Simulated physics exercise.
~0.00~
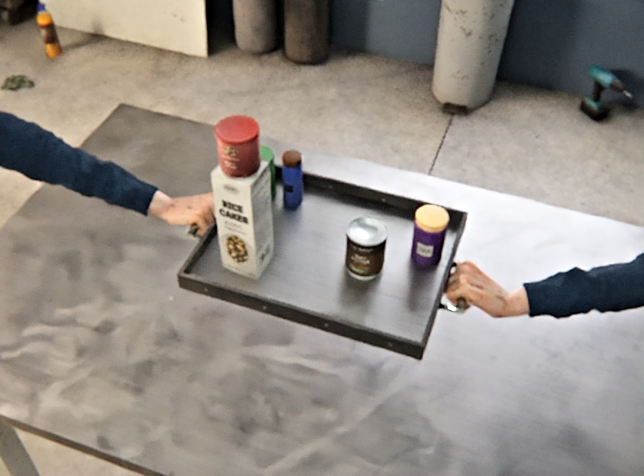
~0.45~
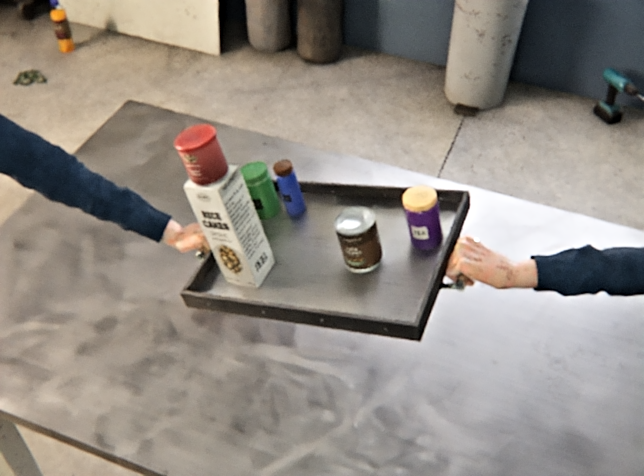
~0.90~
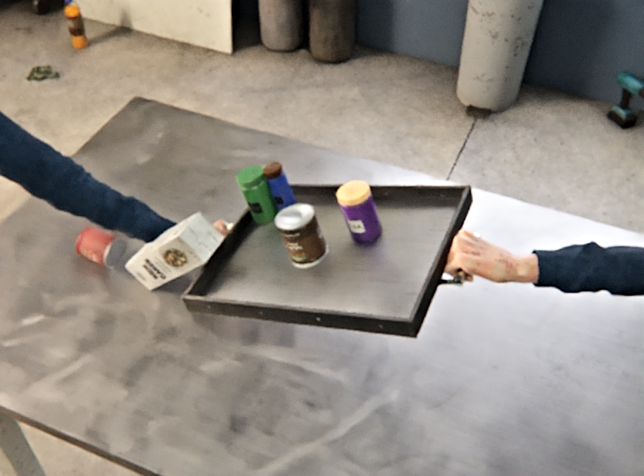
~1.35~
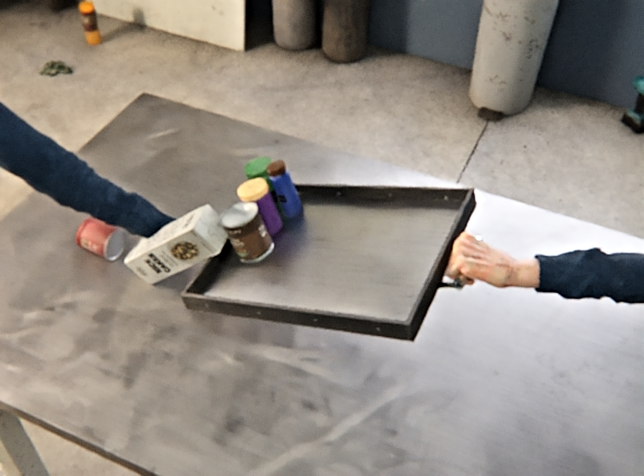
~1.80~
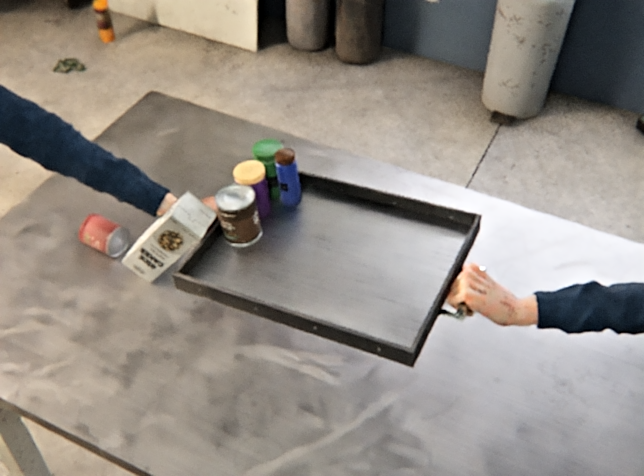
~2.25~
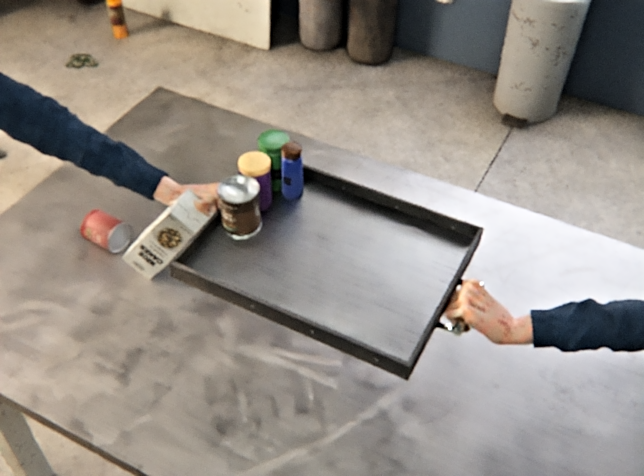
A black tray held by two hands above a metal table starts out nearly level, carrying a white carton with a red tin on top, a brown tin and green, blue and purple containers. The hands tip it down to the left, and the carton leans with the red tin. Both topple off the left side, the red tin landing on the table and the carton upended by the tray's edge. The purple jar and brown tin slide left toward the green and blue containers. The hands level the tray again, leaving those four standing clustered at its left end.
